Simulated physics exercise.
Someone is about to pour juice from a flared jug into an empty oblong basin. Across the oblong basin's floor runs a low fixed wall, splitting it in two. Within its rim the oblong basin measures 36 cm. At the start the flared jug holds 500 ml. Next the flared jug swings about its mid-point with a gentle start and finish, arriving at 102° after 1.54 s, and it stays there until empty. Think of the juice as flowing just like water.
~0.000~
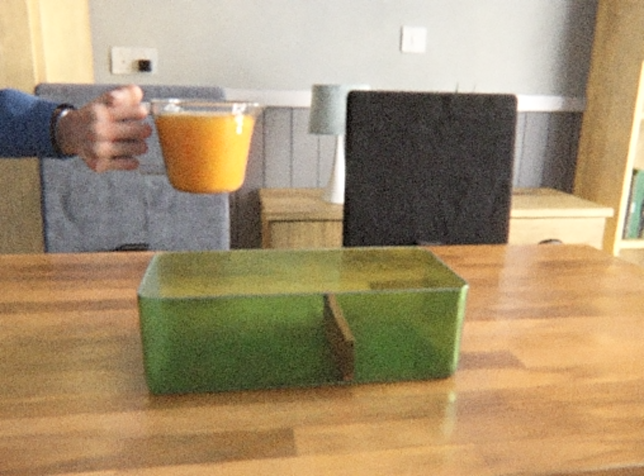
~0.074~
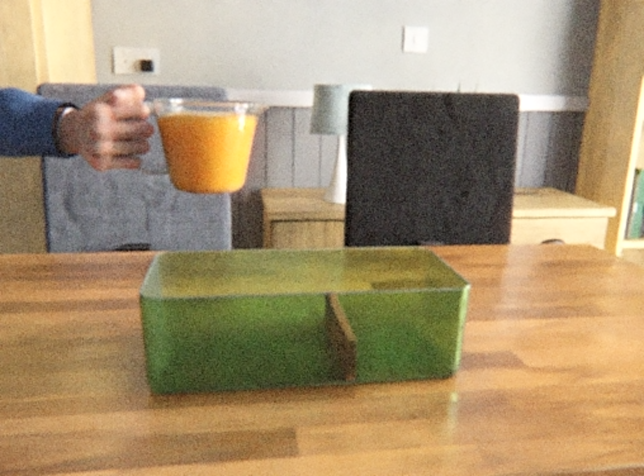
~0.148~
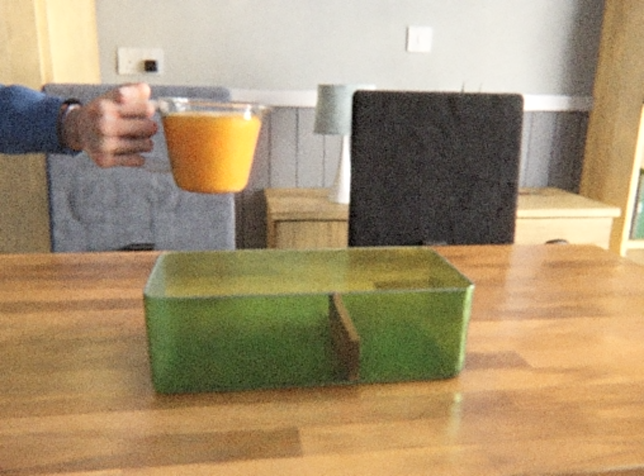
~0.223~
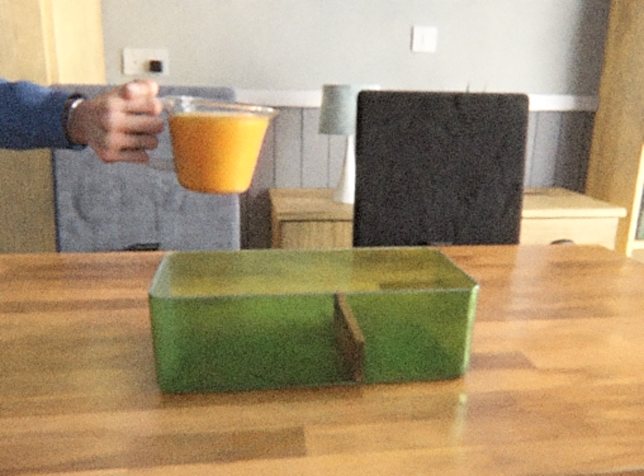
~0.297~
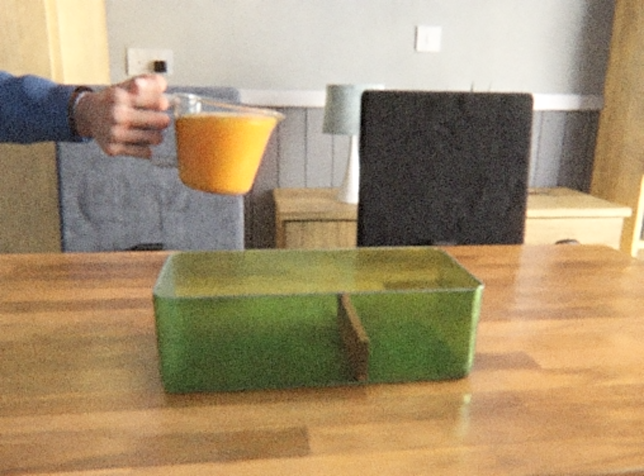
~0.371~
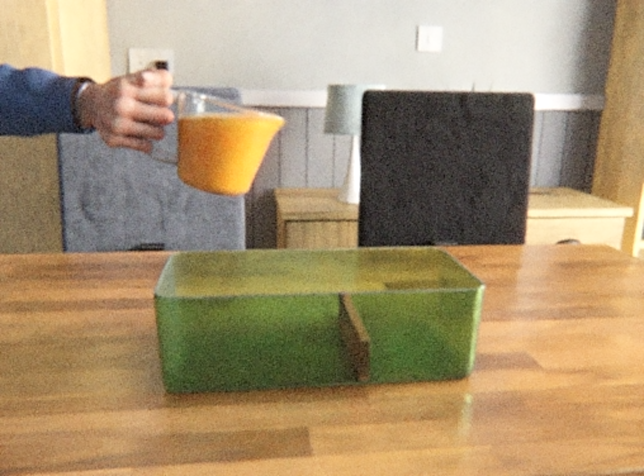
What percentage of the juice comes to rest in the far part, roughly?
14 %.
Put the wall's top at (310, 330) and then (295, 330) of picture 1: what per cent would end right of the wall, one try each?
I'd say 75 percent on the first go, 85 percent on the next.
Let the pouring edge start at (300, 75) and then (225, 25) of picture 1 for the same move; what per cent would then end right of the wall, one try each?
It comes to 80 per cent, and then 5 per cent.
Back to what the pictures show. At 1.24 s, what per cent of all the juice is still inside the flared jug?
What remains is about 12 percent of it all.
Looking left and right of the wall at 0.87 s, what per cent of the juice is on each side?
Left side near 12, right side near 3.
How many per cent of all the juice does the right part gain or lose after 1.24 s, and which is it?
It ends up higher by roughly 2.
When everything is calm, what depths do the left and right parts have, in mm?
Once settled, the left stands around 12 mm and the right around 4 mm.
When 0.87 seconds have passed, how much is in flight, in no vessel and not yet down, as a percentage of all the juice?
I'd put it at about 20 percent.
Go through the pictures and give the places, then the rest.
In the first picture, it leans 0°; its right rim is at (267, 105); the juice meets the walls at (158, 114) and (252, 116); the oblong basin's rim runs from (147, 275) to (446, 267); the wall's top is at (338, 314).
In the second picture, it leans 1°; its right rim is at (269, 105); the juice meets the walls at (160, 114) and (255, 116).
In the third picture, it leans 2°; its right rim is at (274, 107); the juice meets the walls at (165, 114) and (258, 117).
In the fourth picture, it leans 5°; its right rim is at (281, 111); the juice meets the walls at (172, 115) and (266, 117).
In the fifth picture, it leans 9°; its right rim is at (287, 115); the juice meets the walls at (178, 116) and (274, 118).
In the sixth picture, it leans 14°; its right rim is at (290, 121); the juice meets the walls at (182, 117) and (282, 119).
Then, 0.87 s in, the tilt is 62° and 64 per cent is still to pour, 12 is left of the wall and 3 right of it.
Then, 1.24 s in, the tilt is 93° and 12 per cent is still to pour, 63 is left of the wall and 12 right of it.
Then, 1.62 s in, the tilt is 102° and 0 per cent is still to pour, 85 is left of the wall and 14 right of it.
Then, 2.04 s in, the tilt is 102° and 0 per cent is still to pour, 85 is left of the wall and 14 right of it.
Finally, 85 per cent lies left of the wall, 14 right of it and 1 outside.
